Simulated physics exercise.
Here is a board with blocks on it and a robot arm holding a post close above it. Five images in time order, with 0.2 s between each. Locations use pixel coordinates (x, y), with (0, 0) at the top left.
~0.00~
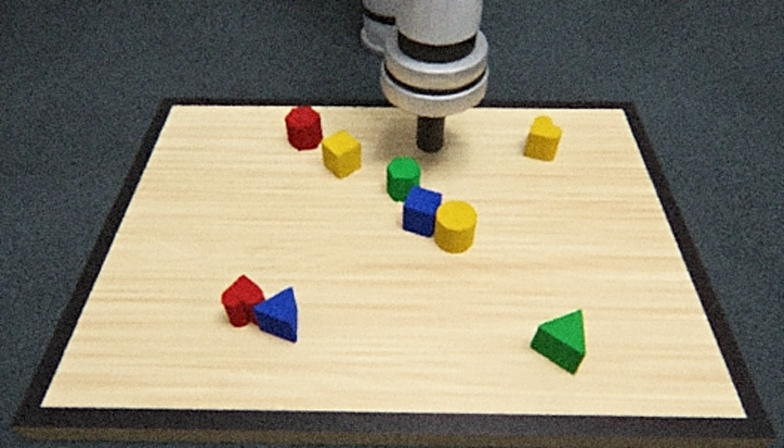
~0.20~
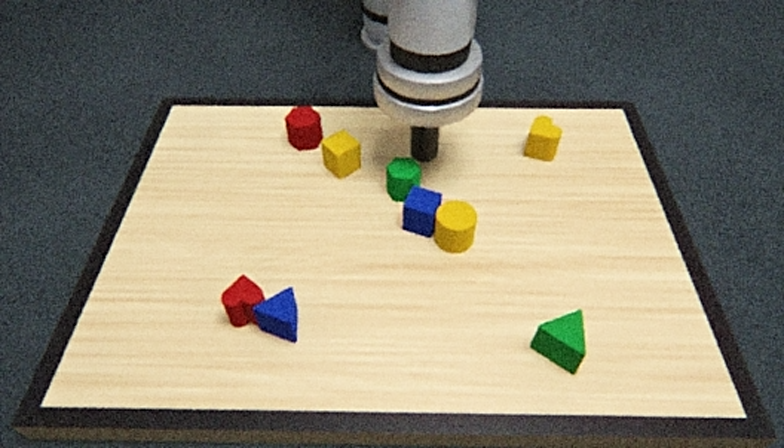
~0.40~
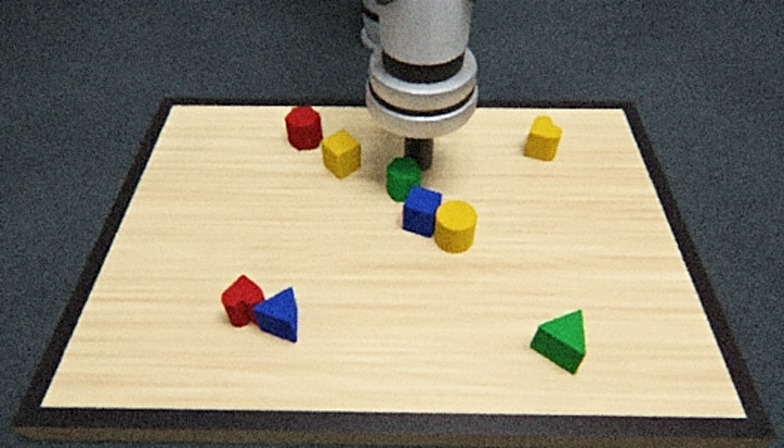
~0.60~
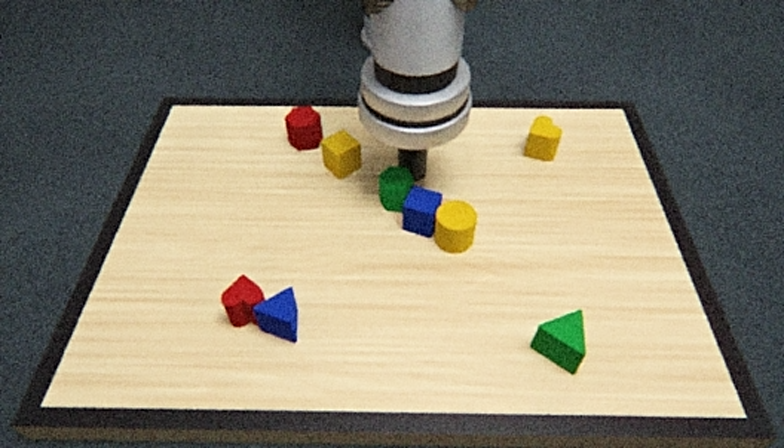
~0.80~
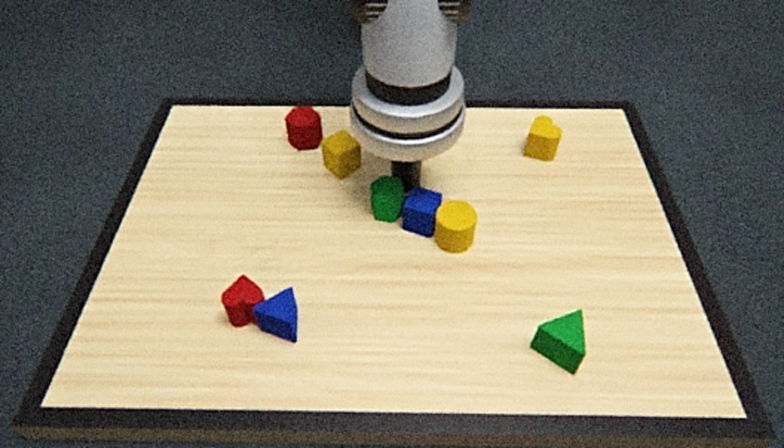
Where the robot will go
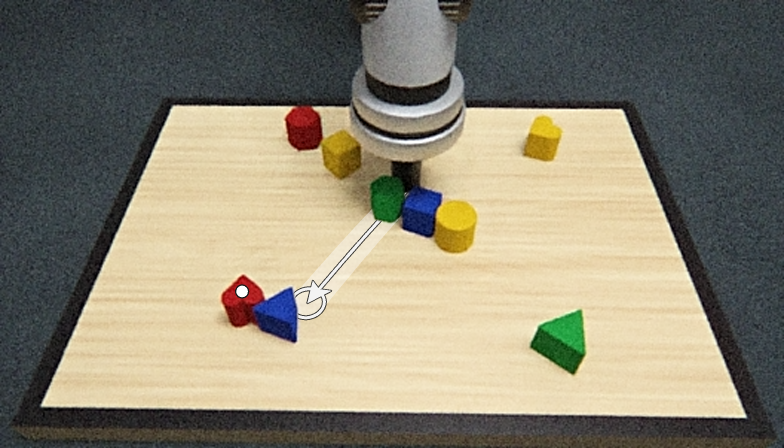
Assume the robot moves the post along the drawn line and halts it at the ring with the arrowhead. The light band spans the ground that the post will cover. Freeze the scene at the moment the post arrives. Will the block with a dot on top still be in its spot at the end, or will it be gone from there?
It stays.
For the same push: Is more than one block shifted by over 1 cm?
No.
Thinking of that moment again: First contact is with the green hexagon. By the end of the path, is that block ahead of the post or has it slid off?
It is no longer ahead.
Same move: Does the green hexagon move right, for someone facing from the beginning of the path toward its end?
I expect so.
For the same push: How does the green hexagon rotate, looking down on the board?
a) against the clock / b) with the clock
Answer: B.
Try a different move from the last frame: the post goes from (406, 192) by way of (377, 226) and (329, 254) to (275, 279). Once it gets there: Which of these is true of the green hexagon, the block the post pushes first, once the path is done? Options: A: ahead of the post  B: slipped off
Option A.
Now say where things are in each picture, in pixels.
Lower end of the post (430, 144), tops of blocks, red heart block (242, 291), blue three-sided block (278, 304), green hexagon (404, 167), in the first picture.
Post (424, 153), blocks as before, in the second picture.
Post (418, 163), blocks as before, in the third picture.
Post (412, 173), green hexagon (396, 176), in the fourth picture.
Post (406, 183), red heart block (242, 291), blue three-sided block (278, 304), green hexagon (387, 186), in the fifth picture.
The drawn path runs in a line from (406, 192) to (307, 303); the dot is on the red heart block.
What follows on the original path. One third of the way, post (375, 216); green hexagon (349, 218), turned 30° clockwise.
Two thirds of the way, post (341, 254); green hexagon (307, 251), turned 60° clockwise.
At the end, post (306, 295); red heart block not moved; blue three-sided block (274, 308); green hexagon (271, 268), turned 100° clockwise.
